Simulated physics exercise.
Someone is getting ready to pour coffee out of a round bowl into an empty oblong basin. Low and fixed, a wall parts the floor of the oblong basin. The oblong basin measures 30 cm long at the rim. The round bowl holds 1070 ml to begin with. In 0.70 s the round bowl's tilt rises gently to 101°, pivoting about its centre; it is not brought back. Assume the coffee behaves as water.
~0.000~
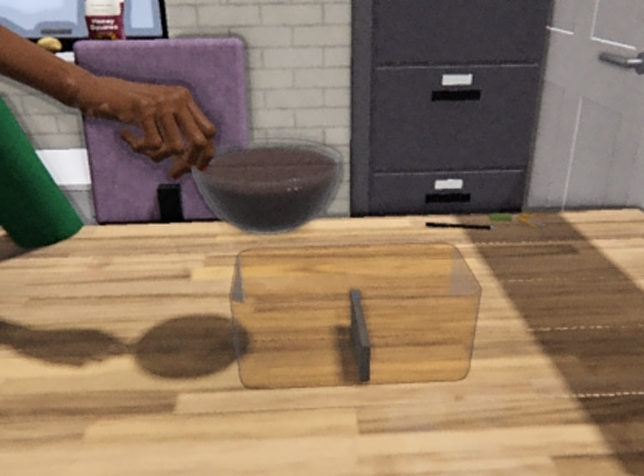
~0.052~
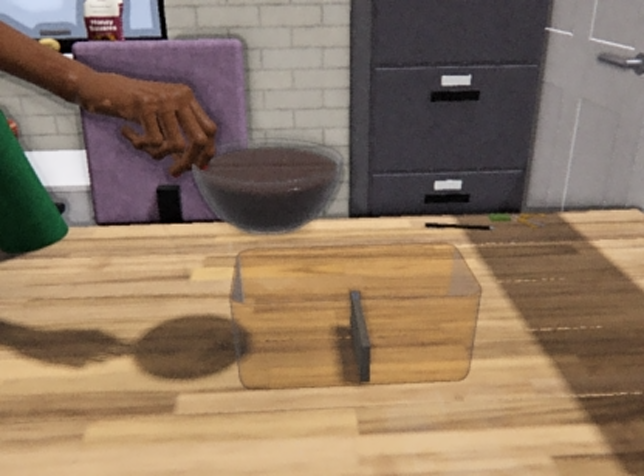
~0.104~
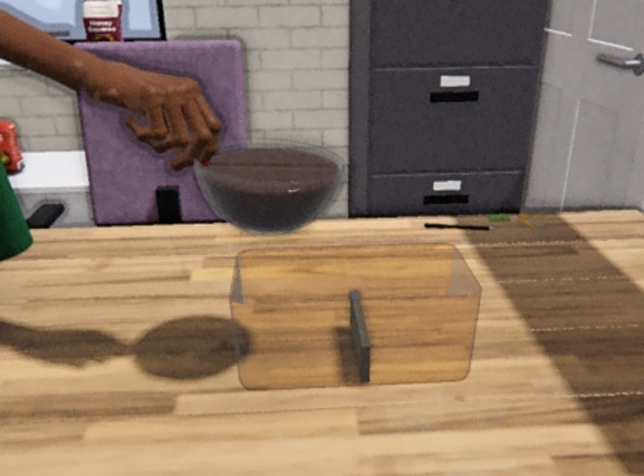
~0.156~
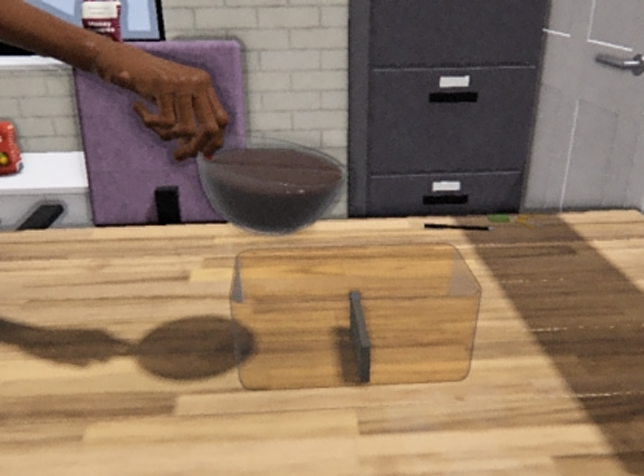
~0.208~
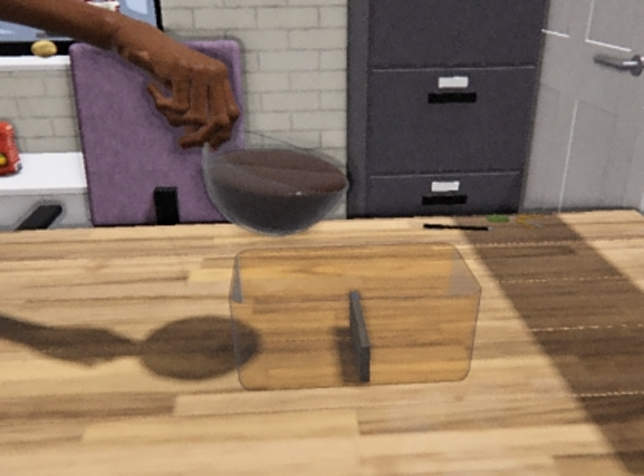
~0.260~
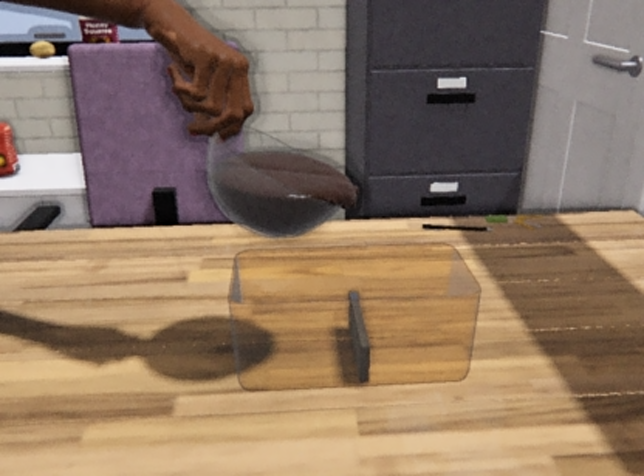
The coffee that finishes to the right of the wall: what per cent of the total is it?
It is about 62 per cent of the total.
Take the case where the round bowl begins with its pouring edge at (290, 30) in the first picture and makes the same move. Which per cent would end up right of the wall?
It would then come to around 45 percent.
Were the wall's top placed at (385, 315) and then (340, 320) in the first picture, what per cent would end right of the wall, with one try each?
I'd put it at about 30 per cent for the first and about 75 per cent for the second.
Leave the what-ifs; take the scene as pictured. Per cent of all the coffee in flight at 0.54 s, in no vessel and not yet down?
Roughly 28 %.
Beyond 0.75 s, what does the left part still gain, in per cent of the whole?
I'd say near 8 percent.
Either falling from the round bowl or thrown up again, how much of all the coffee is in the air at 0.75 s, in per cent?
Close to 12 %.
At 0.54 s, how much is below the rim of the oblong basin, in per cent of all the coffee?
56 %, roughly.
Then, 0.54 s in, the tilt is 89° and 16 per cent is still to pour, 5 is left of the wall and 51 right of it.
Then, 0.75 s in, the tilt is 101° and 1 per cent is still to pour, 26 is left of the wall and 59 right of it.
Then, 0.96 s in, the tilt is 101° and 0 per cent is still to pour, 30 is left of the wall and 65 right of it.
Then, 1.20 s in, the tilt is 101° and 0 per cent is still to pour, 32 is left of the wall and 63 right of it.
Finally, 33 per cent lies left of the wall, 62 right of it and 5 outside.
